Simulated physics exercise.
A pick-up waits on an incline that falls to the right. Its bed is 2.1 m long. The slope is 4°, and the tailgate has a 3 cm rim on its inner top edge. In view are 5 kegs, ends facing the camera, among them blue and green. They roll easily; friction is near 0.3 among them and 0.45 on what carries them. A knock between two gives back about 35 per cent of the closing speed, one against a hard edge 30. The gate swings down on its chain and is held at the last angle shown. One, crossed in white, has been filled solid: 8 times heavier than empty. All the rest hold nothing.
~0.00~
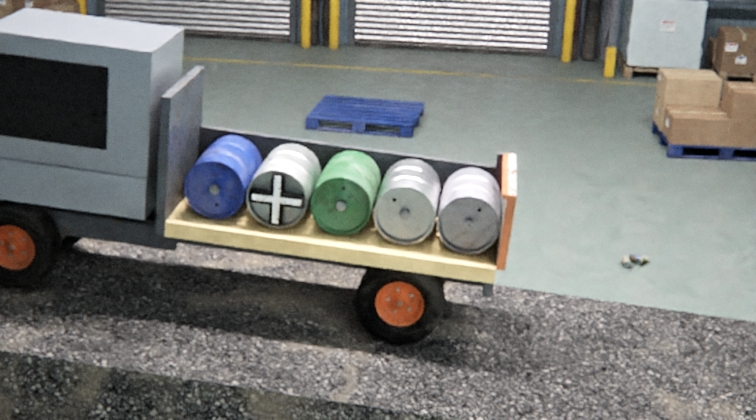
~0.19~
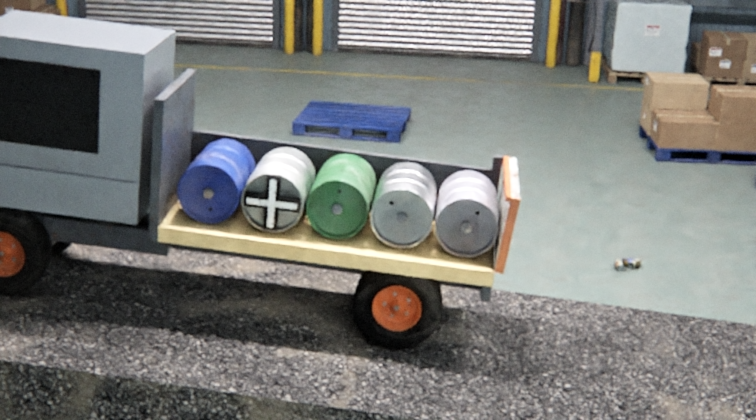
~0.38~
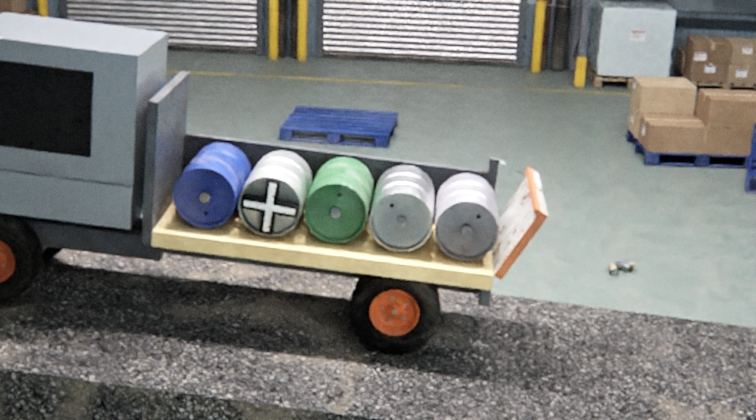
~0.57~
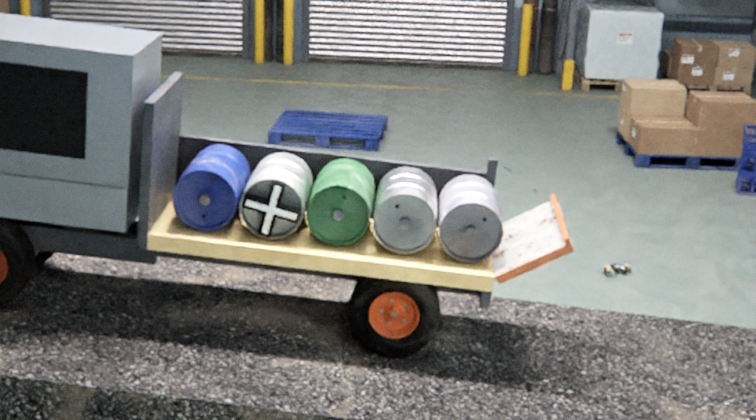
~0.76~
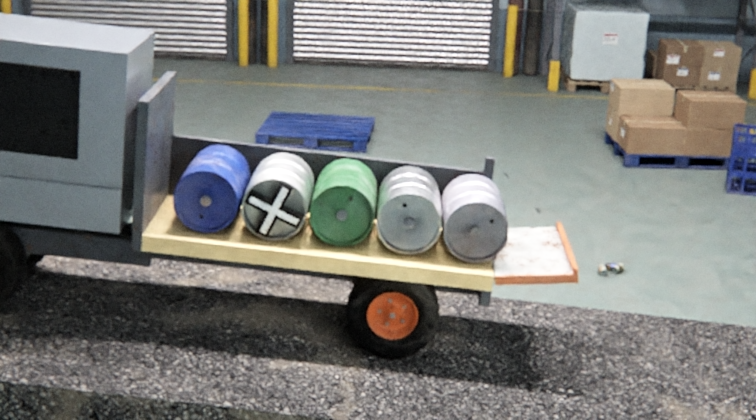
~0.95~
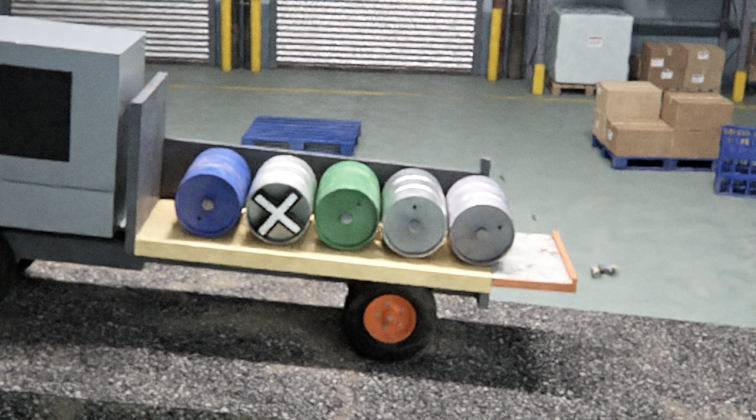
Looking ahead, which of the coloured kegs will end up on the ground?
Blue remains aboard, green rolls out.
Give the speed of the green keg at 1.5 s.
Near 0.5 m/s.
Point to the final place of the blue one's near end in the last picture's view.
Around (485, 235).
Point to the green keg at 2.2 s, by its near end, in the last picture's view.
Near (441, 230).
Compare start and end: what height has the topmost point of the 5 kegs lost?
About 15 cm.
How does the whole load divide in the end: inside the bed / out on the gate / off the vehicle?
In that order: 1, 1, 3.
Then, 1.5 s in, blue is on the bed, 150 cm short of the hinge, rolling right; green is on the bed, 65 cm short of the hinge, rolling right; 0 gone off the back.
Then, 2.2 s in, blue is on the bed, 110 cm short of the hinge, rolling right; green is on the bed, 30 cm short of the hinge, rolling right; 0 gone off the back.
Then, 3.0 s in, blue is on the bed, 70 cm short of the hinge, rolling right; green is on the gate, 10 cm past the hinge, rolling right; 1 gone off the back.
Then, 3.8 s in, blue is on the bed, 20 cm short of the hinge, rolling right; green is dropping off the gate; 3 gone off the back.
In the end (9.8 s), blue is on the bed, 5 cm short of the hinge; green is off the vehicle; 3 gone off the back.
